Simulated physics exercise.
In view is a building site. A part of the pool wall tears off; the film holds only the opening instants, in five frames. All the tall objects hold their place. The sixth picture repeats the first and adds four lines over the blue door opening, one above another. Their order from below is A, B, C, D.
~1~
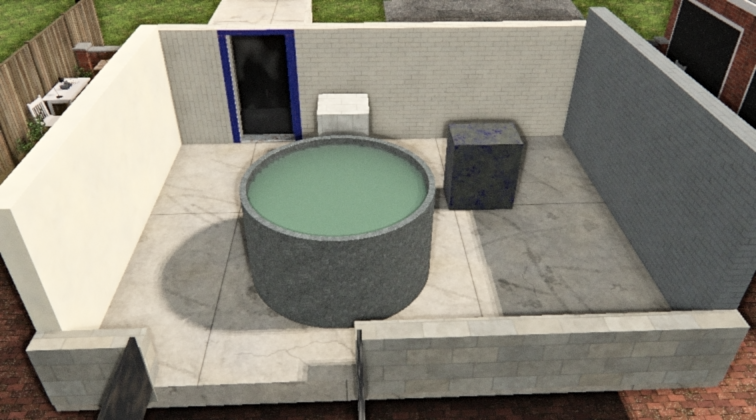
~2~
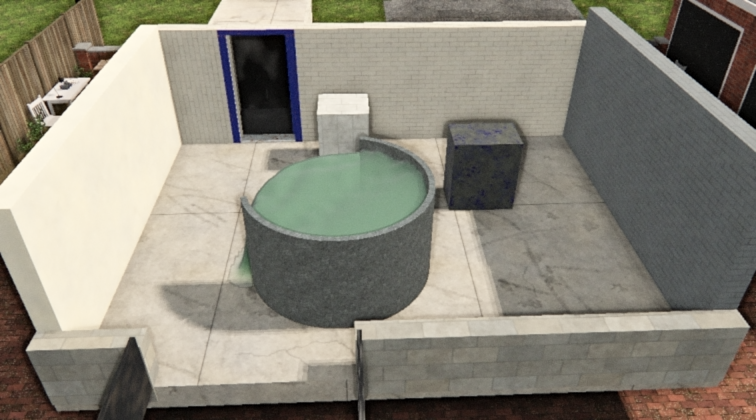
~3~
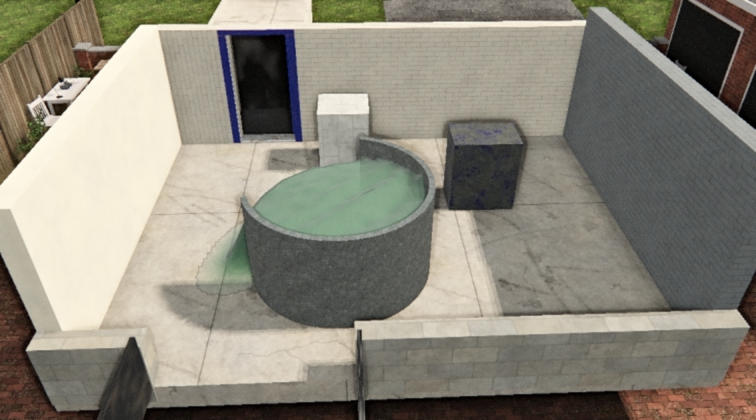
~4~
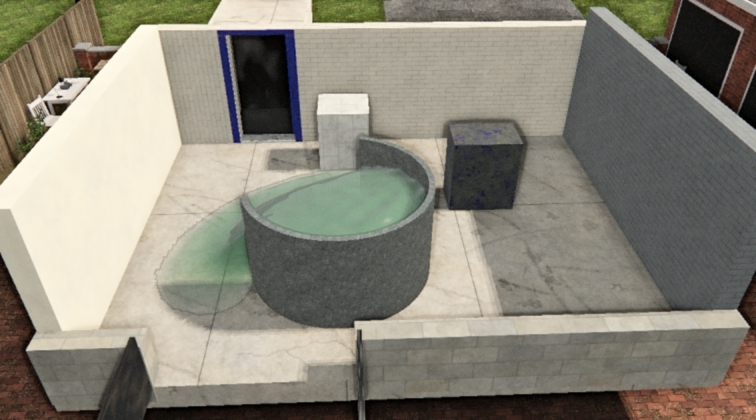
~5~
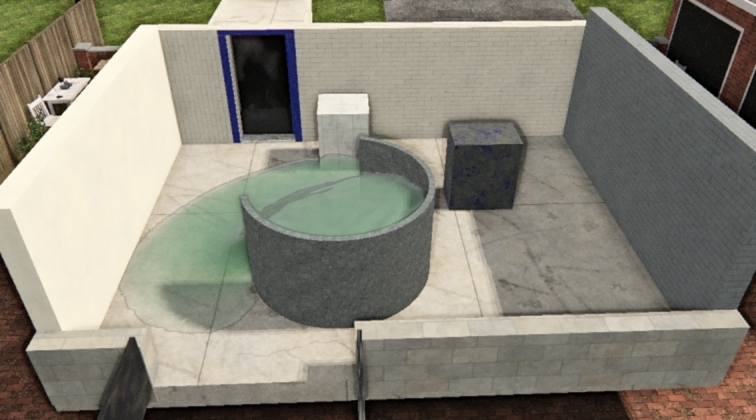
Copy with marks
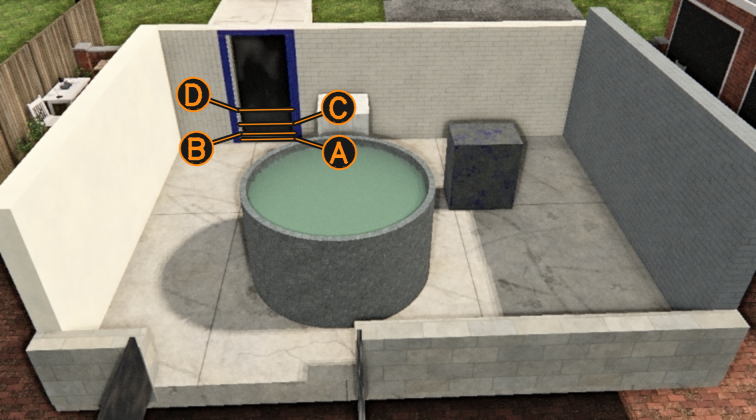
A round stone pool of green water stood in a walled yard until its back-left side opened up, and the water poured out to the left, spreading in a widening sheet across the pale floor.
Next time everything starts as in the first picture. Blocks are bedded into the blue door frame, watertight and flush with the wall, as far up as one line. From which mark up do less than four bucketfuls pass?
Use mark D.
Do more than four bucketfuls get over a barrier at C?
Yes.
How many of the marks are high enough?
One of them.
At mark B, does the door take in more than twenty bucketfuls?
Yes, clearly.
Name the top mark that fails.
C it is.
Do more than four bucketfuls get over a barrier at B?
Yes, it does.
In orange, A at (268, 139); B at (267, 133); C at (266, 124); D at (265, 109); from the bottom up A, B, C, D.
With A, dozens of bucketfuls pour in.
With B, dozens of bucketfuls pour in.
With C, about 13 bucketfuls get in.
With D, a splash gets over, under a bucket.
